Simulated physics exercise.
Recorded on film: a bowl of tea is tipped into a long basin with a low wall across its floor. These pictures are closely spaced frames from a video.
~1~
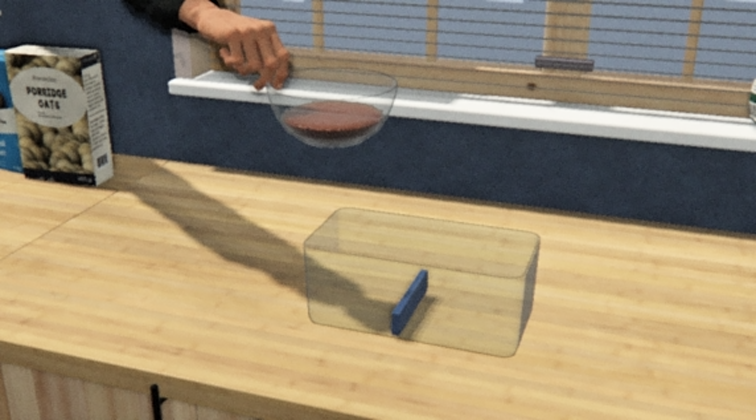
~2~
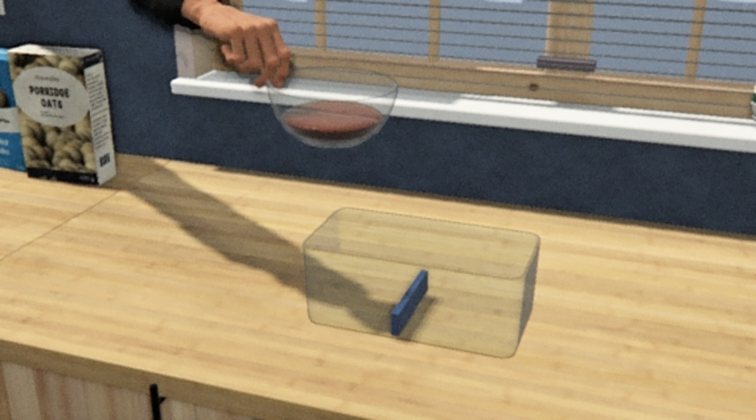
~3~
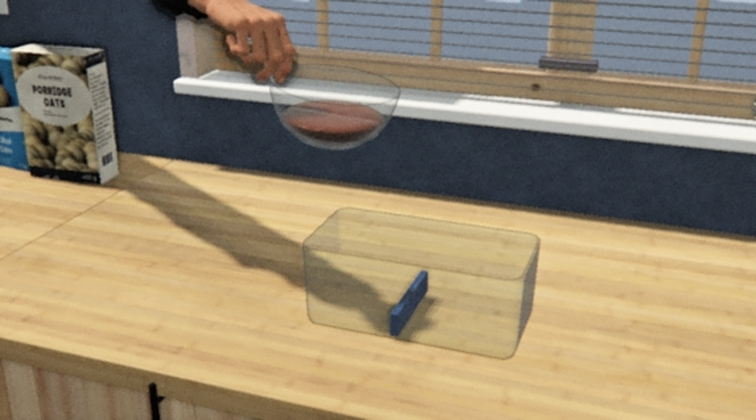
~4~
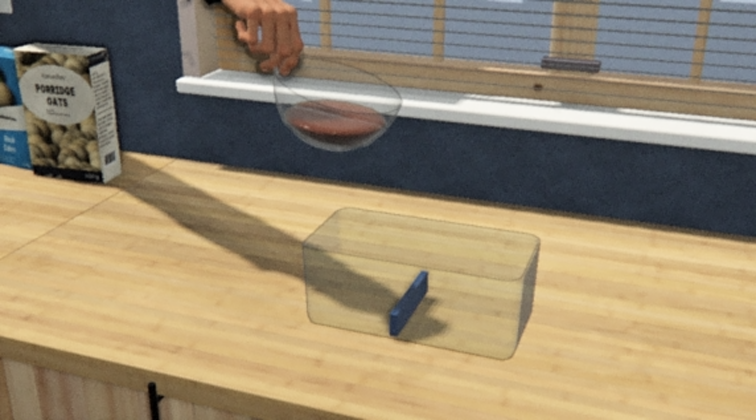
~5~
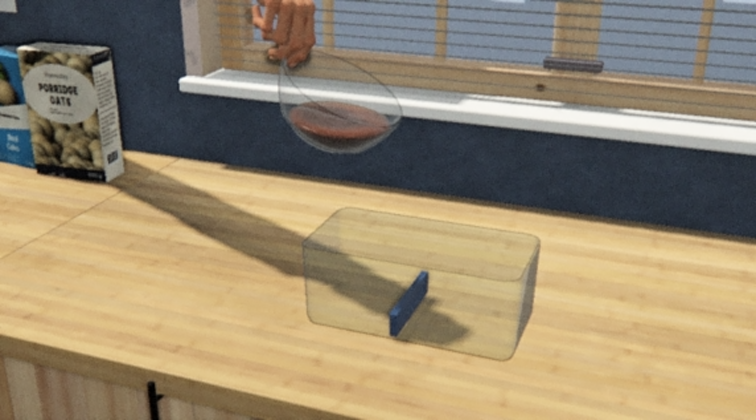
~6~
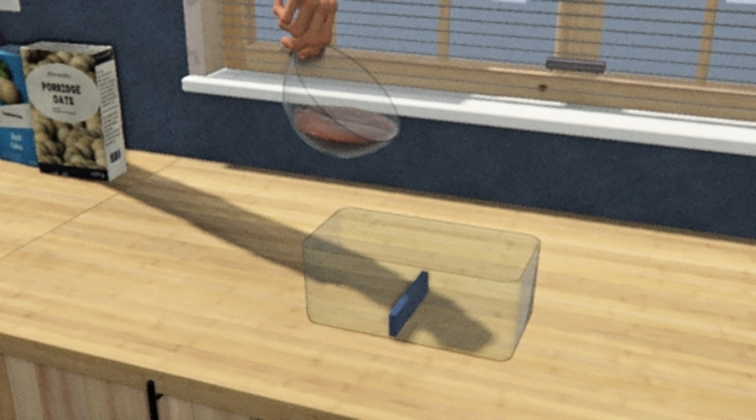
On a wooden kitchen counter beneath a window, a hand holds a clear bowl of reddish-brown liquid above a long transparent basin with a low blue wall across its floor, then tilts the bowl increasingly to the right.
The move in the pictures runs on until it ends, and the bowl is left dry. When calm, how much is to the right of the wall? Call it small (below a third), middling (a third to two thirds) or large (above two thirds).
Middling.
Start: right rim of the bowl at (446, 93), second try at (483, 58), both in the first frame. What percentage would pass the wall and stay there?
In turn 80 % and 70 %.
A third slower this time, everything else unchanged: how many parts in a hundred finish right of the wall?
It comes to 55 per cent or so.
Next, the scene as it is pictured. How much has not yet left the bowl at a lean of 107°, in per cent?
I'd put it at some 5 in a hundred.
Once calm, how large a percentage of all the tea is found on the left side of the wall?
It is close to 40 per cent.
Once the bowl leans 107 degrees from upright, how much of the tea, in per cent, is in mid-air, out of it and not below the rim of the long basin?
Something like 35 per cent of it.
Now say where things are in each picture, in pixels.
In the first frame, it leans 0°; its right rim is at (394, 90); the tea meets the walls at (287, 108) and (384, 119); the long basin's rim runs from (321, 227) to (533, 257); the wall's top is at (411, 292).
In the second frame, it leans 2°; its right rim is at (394, 92); the tea meets the walls at (287, 108) and (384, 120).
In the third frame, it leans 7°; its right rim is at (396, 99); the tea meets the walls at (289, 106) and (384, 121).
In the fourth frame, it leans 16°; its right rim is at (397, 110); the tea meets the walls at (291, 105) and (386, 125).
In the fifth frame, it leans 28°; its right rim is at (397, 124); the tea meets the walls at (295, 105) and (390, 128).
In the sixth frame, it leans 41°; its right rim is at (393, 139); the tea meets the walls at (300, 106) and (396, 132).
A moment on, the bowl is tipped right over and 4 per cent is still to pour, 16 is left of the wall and 47 right of it.
Next, the bowl is tipped right over and 0 per cent is still to pour, 44 is left of the wall and 53 right of it.
Then the bowl is tipped right over and 0 per cent is still to pour, 42 is left of the wall and 55 right of it.
Later the bowl is tipped right over and 0 per cent is still to pour, 42 is left of the wall and 55 right of it.
Finally, 42 per cent lies left of the wall, 55 right of it and 3 outside.
